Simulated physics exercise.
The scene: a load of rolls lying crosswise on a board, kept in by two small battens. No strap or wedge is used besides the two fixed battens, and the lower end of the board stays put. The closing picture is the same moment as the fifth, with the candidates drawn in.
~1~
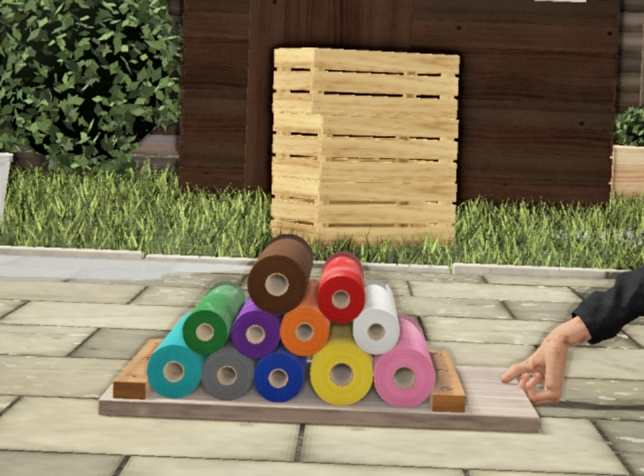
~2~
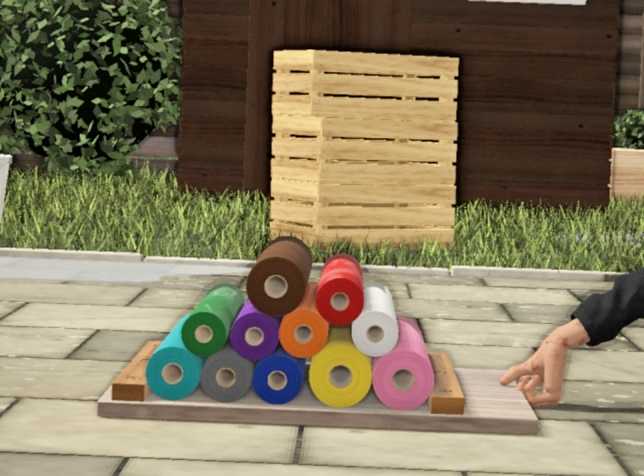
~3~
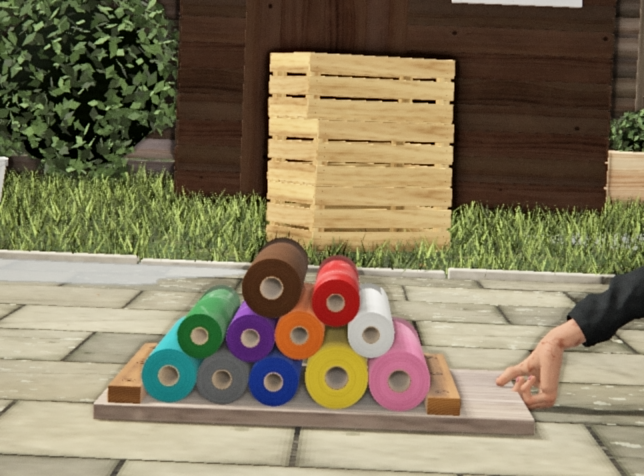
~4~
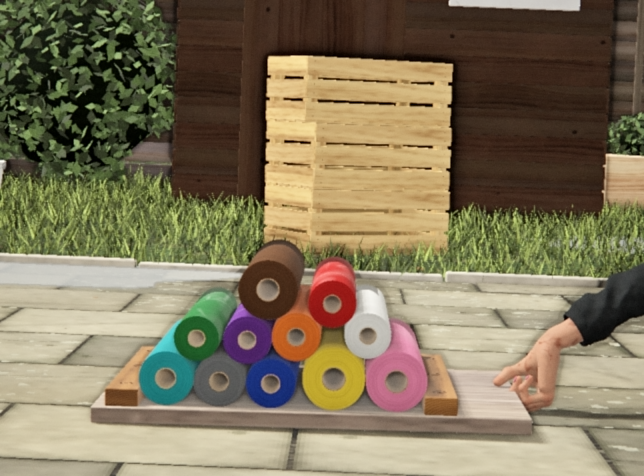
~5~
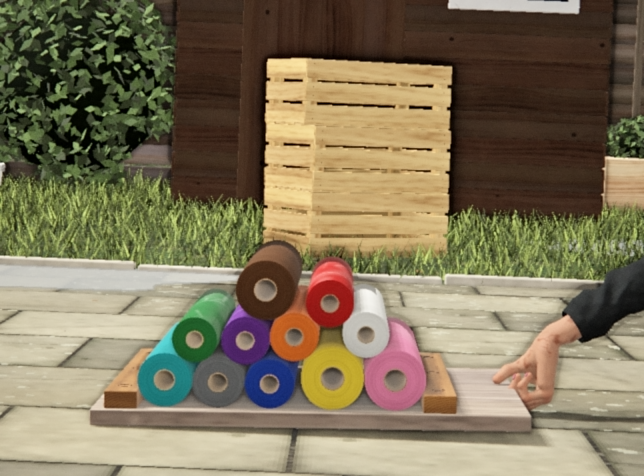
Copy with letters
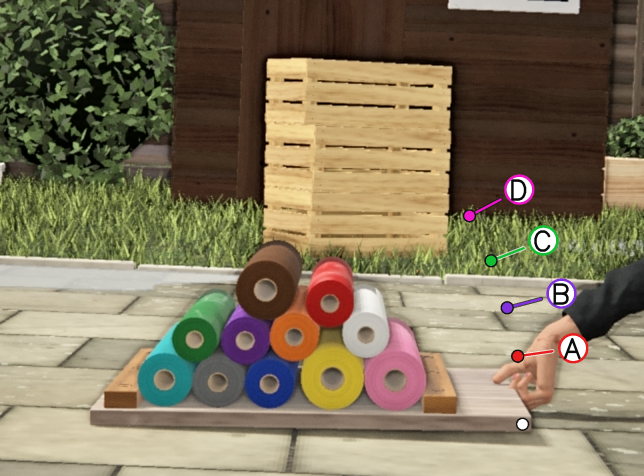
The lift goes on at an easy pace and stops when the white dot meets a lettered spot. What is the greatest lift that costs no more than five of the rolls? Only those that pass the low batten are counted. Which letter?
Stop at D.
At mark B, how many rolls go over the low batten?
The count is none.
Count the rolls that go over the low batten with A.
It comes to none.
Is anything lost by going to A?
No.
On the marked copy, A at (517, 356); B at (507, 308); C at (491, 261); D at (469, 216); the white dot at (522, 424).
With D. Early on, board at 18°.
Further on, board at 30°.
At the end, board at 30°, five over the low batten.
As for the rest, A none over the low batten; B none over the low batten; C five over the low batten.
